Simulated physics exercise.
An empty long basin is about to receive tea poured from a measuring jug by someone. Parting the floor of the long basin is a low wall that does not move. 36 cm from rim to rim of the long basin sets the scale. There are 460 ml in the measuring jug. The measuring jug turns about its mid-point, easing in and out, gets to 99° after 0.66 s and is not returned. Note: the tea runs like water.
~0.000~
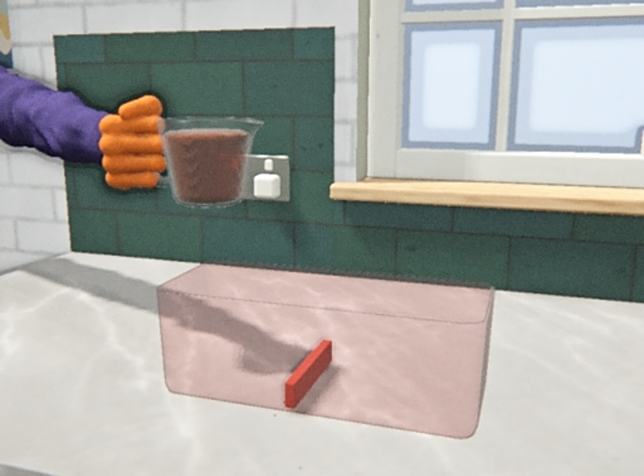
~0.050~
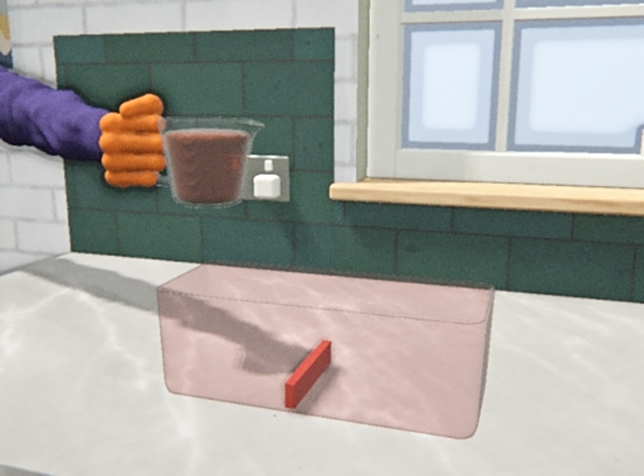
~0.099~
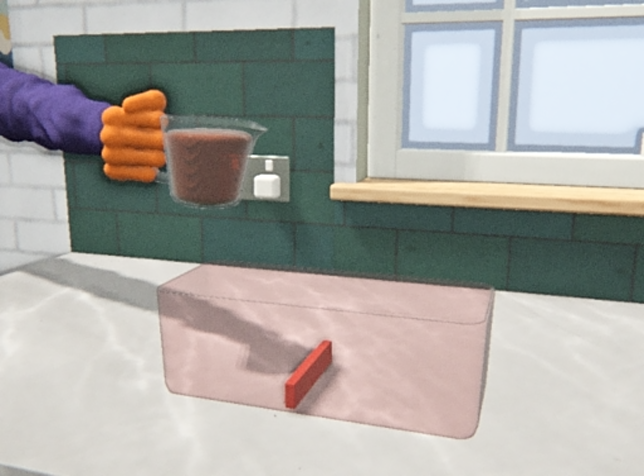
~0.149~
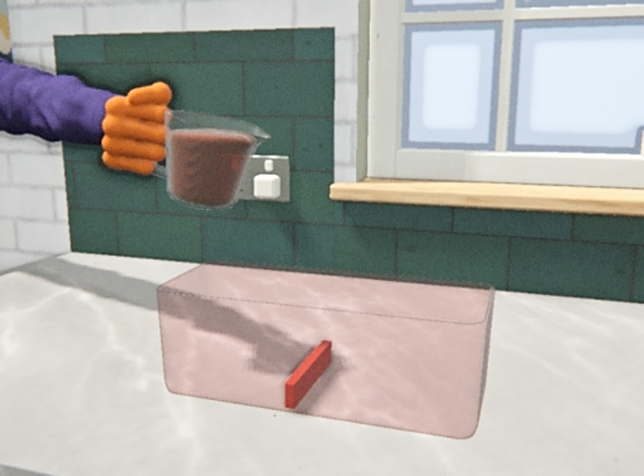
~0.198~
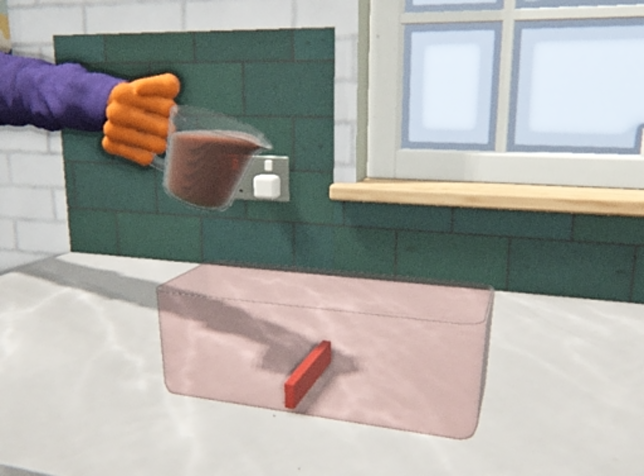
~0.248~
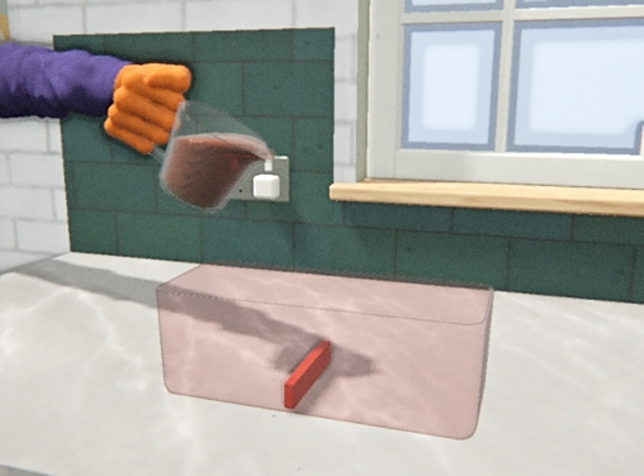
The video shows an orange hand with a purple sleeve holding a clear measuring jug of brown liquid above a long transparent basin with a low red wall, slowly tilting the jug rightward until the liquid reaches its rim.
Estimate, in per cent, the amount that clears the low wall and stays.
Roughly 55 percent.
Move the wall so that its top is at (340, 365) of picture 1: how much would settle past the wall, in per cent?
In that case, some 10 percent.
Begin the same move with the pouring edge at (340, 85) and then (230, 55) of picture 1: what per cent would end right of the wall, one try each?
Try 1: Approx. 85 %; try 2: Approx. 20 %.
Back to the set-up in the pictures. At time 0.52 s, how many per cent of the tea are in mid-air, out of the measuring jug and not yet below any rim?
Share: Roughly 30 per cent.
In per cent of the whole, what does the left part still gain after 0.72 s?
Close to 14% of the whole.
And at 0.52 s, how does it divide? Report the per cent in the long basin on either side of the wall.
Around 4 on the left and around 22 on the right.
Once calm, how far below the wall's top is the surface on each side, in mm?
Left about 20 mm, right about 20 mm.
After 0.52 s the tilt is 89° and 45 per cent is still to pour, 4 is left of the wall and 21 right of it.
After 0.72 s the tilt is 99° and 8 per cent is still to pour, 32 is left of the wall and 50 right of it.
After 0.93 s the tilt is 99° and 1 per cent is still to pour, 44 is left of the wall and 54 right of it.
After 1.16 s the tilt is 99° and 0 per cent is still to pour, 45 is left of the wall and 55 right of it.
In the end 45 per cent lies left of the wall, 55 right of it and 1 outside.
